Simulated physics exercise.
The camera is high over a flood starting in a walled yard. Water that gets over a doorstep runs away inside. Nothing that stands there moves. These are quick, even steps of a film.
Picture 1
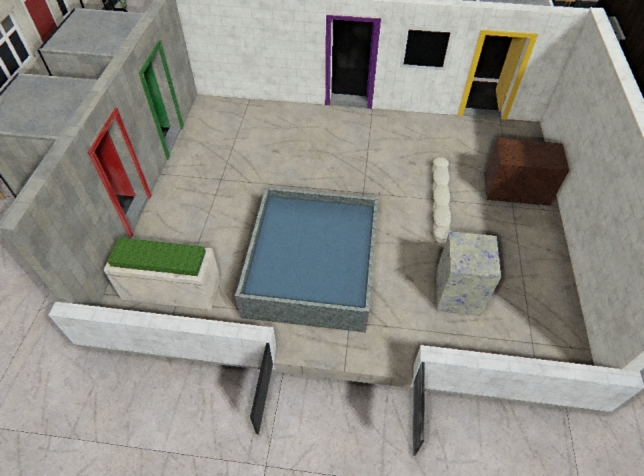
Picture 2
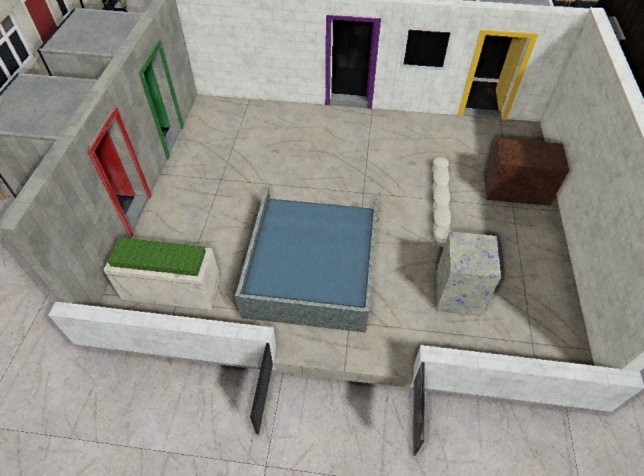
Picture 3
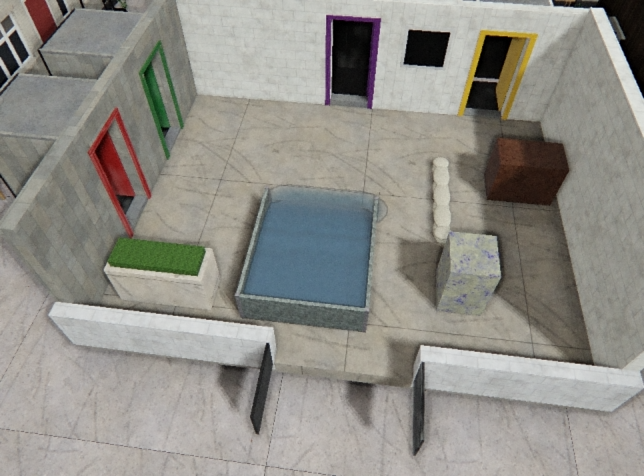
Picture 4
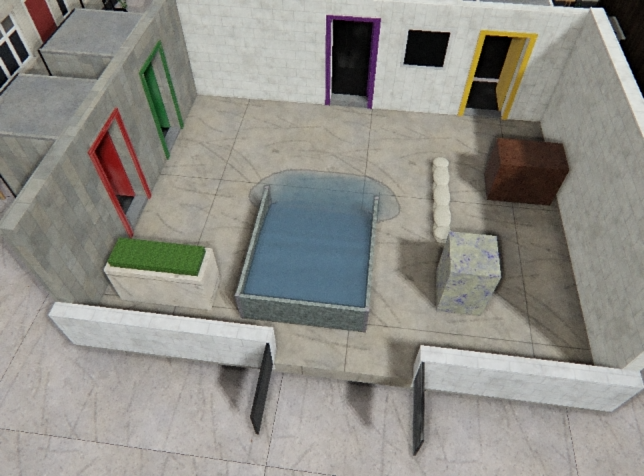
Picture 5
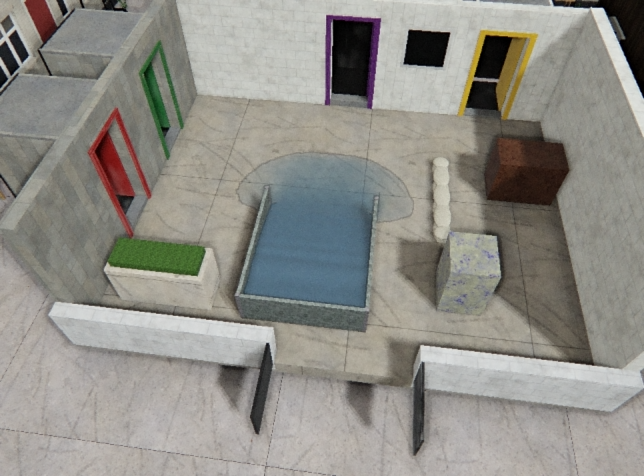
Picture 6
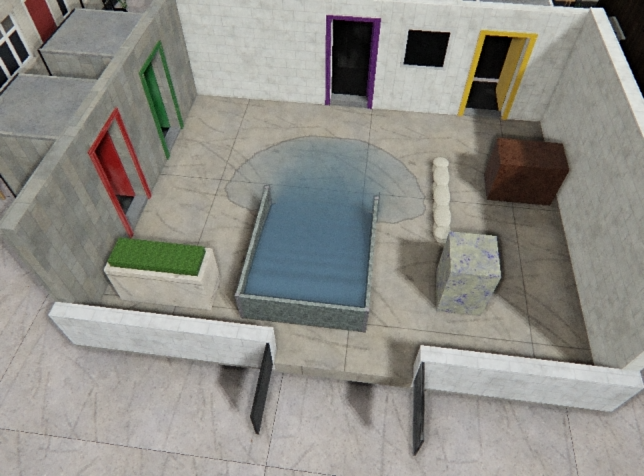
A tank of still water opens on its far side, and water fans out across the floor.
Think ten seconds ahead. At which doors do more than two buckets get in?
In the end: The green door lets in a lot; the yellow door lets in a lot; the purple door lets in a lot; the red door admits no more than that.
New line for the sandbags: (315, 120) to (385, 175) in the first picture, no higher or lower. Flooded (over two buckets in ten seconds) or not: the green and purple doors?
Then: The green one takes more; the purple one lets less in.
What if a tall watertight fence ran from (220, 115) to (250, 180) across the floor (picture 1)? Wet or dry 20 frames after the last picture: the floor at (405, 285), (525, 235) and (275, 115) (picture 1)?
As listed: Free of water, free of water, awash.
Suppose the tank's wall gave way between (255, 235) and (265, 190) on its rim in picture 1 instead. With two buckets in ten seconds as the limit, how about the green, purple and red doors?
Then: Green takes more; purple lets less in; red lets more in.
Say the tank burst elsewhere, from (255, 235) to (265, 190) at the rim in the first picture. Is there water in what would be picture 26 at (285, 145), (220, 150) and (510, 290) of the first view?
As listed: Free of water, wet, not flooded.
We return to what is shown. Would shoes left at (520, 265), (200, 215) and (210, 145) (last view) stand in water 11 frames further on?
In that order: No water, no water, awash.
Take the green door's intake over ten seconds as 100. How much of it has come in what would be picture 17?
Near 0 in a hundred.
A moment on, water covers 30 % of the floor; the green door not reached, the yellow door not reached, the purple door under two buckets in, the red door not reached.
Next, water covers 40 % of the floor; the green door not reached, the yellow door not reached, the purple door over two buckets in, the red door not reached.
Then, water covers 45 % of the floor; the green door wet at the sill, nothing in, the yellow door under two buckets in, the purple door far over two buckets in, the red door not reached.
Later, water covers 70 % of the floor; the green door over two buckets in, the yellow door over two buckets in, the purple door far over two buckets in, the red door wet at the sill, nothing in.
In the end, water covers 90 % of the floor; the green door over two buckets in, the yellow door over two buckets in, the purple door far over two buckets in, the red door wet at the sill, nothing in.
